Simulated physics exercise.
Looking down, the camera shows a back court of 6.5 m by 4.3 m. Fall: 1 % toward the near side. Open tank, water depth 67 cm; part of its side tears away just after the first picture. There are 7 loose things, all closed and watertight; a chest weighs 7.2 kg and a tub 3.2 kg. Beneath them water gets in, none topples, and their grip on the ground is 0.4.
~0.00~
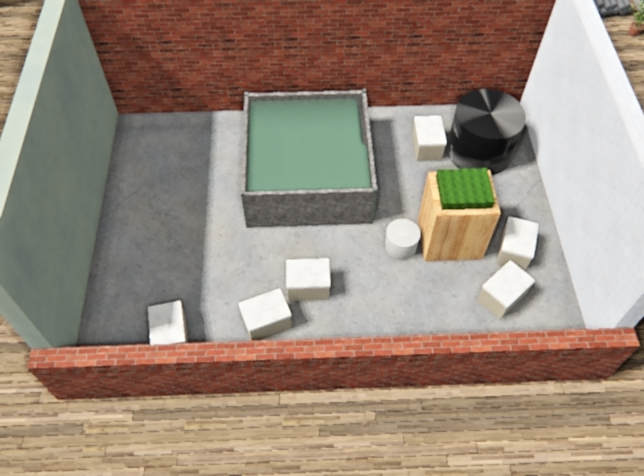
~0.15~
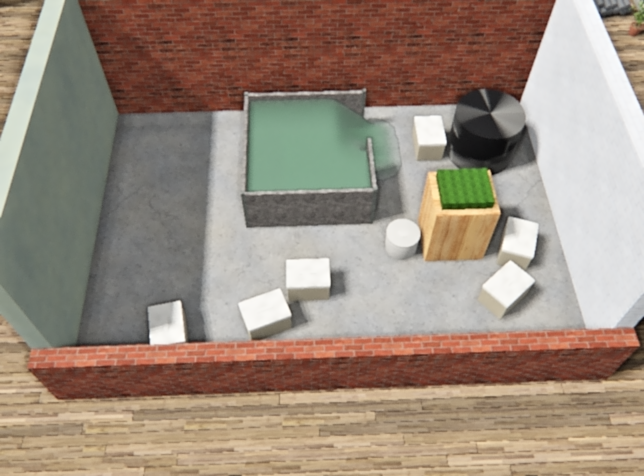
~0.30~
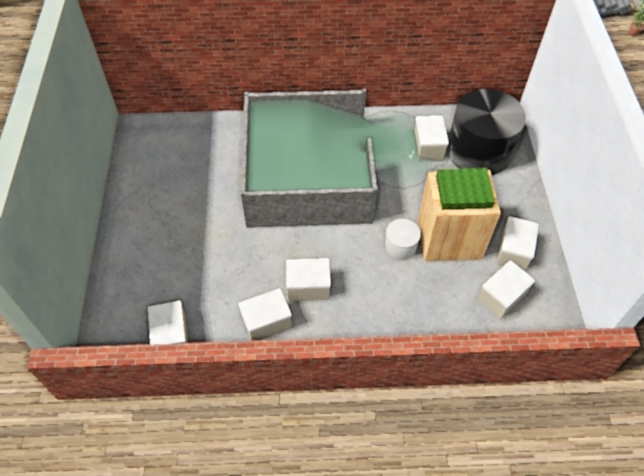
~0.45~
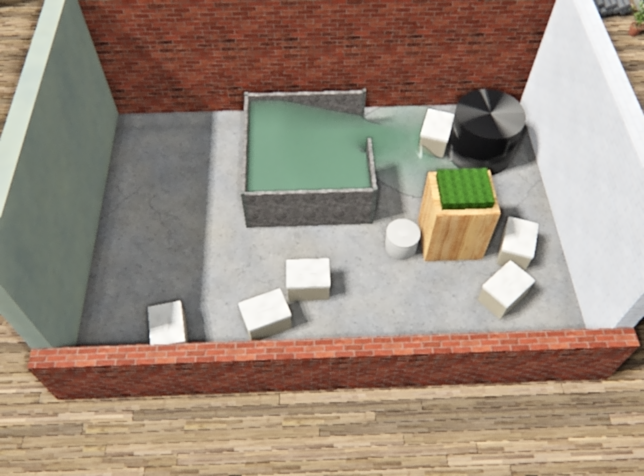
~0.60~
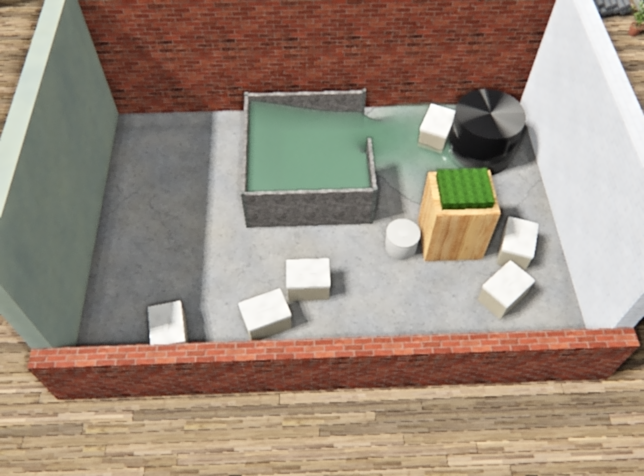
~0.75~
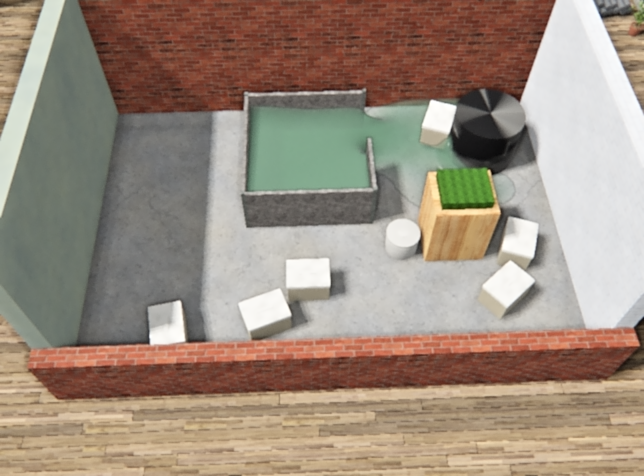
The clip opens on a walled court with a full tank of green water, a wooden planter, a dark round tub and scattered pale blocks. The tank's right side breaks open and water spreads rightward across the floor. The block beside the tub turns and shifts slightly; the others stay put.
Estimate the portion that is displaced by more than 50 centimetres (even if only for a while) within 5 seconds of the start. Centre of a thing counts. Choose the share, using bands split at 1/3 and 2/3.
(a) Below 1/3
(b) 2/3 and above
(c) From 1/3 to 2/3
b, 2/3 and above.
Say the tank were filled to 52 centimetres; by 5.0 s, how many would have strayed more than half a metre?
3.
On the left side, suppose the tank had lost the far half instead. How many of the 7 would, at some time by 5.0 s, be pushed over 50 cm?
Result: 3.
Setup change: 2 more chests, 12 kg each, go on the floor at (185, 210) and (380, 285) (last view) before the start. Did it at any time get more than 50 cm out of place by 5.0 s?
Taking them in order: Below the mark and above the mark.
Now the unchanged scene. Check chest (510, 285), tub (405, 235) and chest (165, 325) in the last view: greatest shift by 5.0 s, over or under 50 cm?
First exceeding it, second falling below it, third falling below it.
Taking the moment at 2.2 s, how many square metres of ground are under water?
Some 11.0 m2.
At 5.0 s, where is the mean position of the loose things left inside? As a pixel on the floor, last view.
Centred roughly on (290, 259).
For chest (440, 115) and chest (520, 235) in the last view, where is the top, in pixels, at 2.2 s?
I'd say close to (516, 96) and close to (567, 298).
After 1.1 s 0 of 7 are over 50 cm from their spots; 1 afloat.
After 2.2 s 2 of 7 are over 50 cm from their spots; 1 afloat.
After 3.5 s 3 of 7 are over 50 cm from their spots; 2 afloat.
After 5.0 s 5 of 7 are over 50 cm from their spots, and 5 have been at some point; 4 afloat.
